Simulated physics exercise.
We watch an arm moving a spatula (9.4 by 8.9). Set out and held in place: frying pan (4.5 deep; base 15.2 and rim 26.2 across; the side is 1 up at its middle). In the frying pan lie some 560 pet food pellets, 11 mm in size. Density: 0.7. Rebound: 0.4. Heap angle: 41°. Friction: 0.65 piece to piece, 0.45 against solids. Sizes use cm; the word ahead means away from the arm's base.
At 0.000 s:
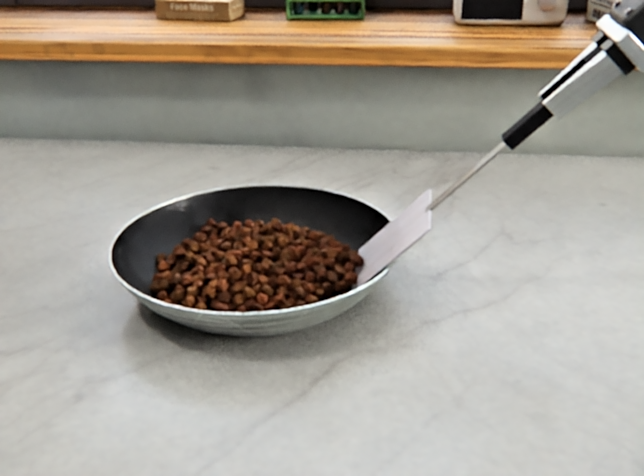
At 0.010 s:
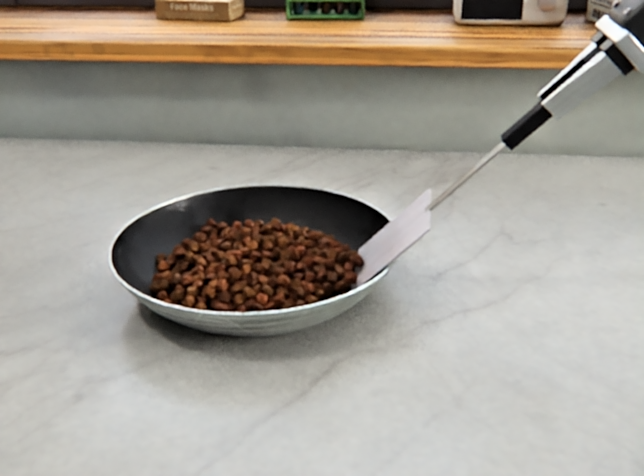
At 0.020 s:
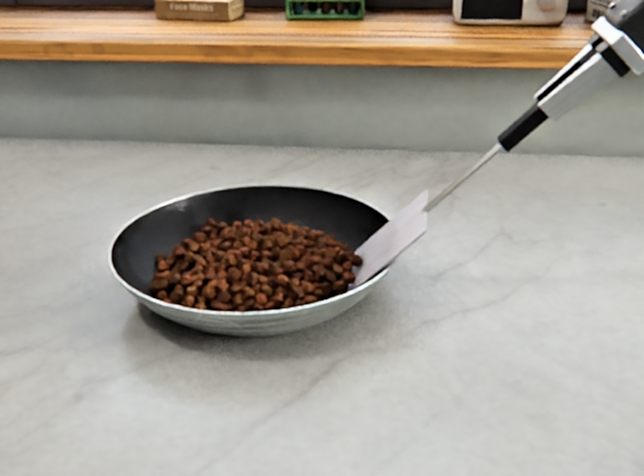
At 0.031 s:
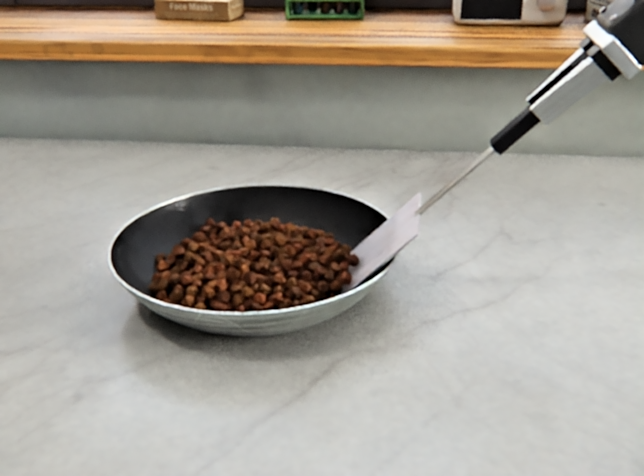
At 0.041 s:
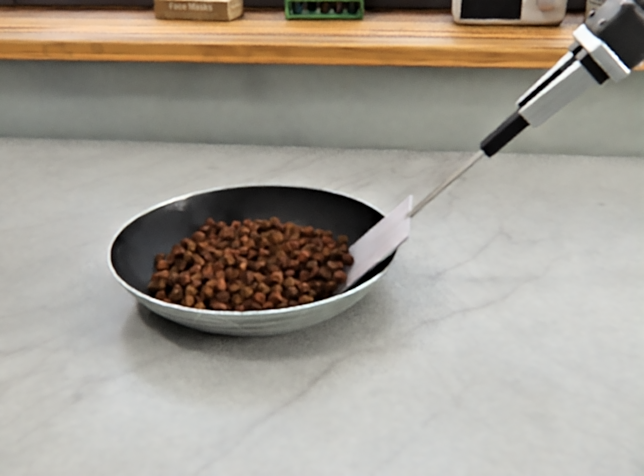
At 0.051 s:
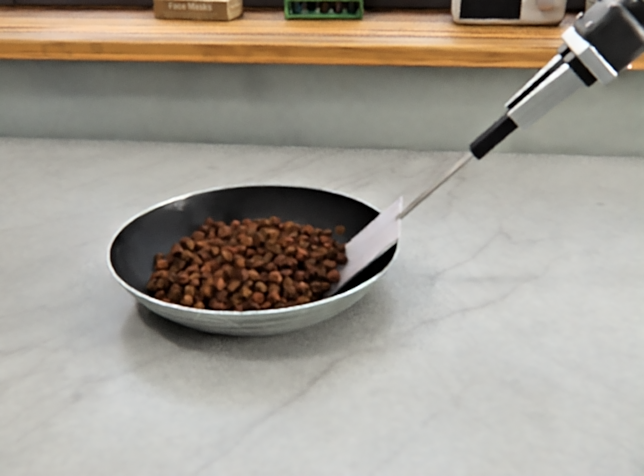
Robotic arm easing a spatula a short way left into a heap of brown pet food pellets in a dark frying pan.
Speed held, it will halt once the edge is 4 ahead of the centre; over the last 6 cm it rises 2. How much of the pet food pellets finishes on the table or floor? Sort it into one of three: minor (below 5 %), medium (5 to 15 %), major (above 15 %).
Minor, below 5 %.
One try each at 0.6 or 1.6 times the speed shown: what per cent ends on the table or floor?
Try one about 0 %, try two about 10 %.
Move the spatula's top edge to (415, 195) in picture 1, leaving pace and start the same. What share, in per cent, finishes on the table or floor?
About 0%.
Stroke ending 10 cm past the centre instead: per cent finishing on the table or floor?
Roughly 45 %.
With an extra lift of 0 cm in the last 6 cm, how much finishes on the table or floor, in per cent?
Result: Approx. 5 %.
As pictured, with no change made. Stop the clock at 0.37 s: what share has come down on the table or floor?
Some 2 per cent of the load.
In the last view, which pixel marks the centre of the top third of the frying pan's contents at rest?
The middle lies somewhere around (166, 241).
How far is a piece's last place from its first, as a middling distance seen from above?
Some 5 cm.
After 0.10 s, sloping 46°, highest piece 6 above the table; 565 in the frying pan.
After 0.14 s, sloping 46°, highest piece 6 above the table; 565 in the frying pan.
After 0.37 s, sloping 46°, highest piece 7 above the table; 554 in the frying pan, 11 on the table or floor.
After 1.42 s, sloping 46°, highest piece 7 above the table; 553 in the frying pan, 12 on the table or floor.
In the end, 553 in the frying pan, 12 on the table or floor. That is 2 % on the table or floor.
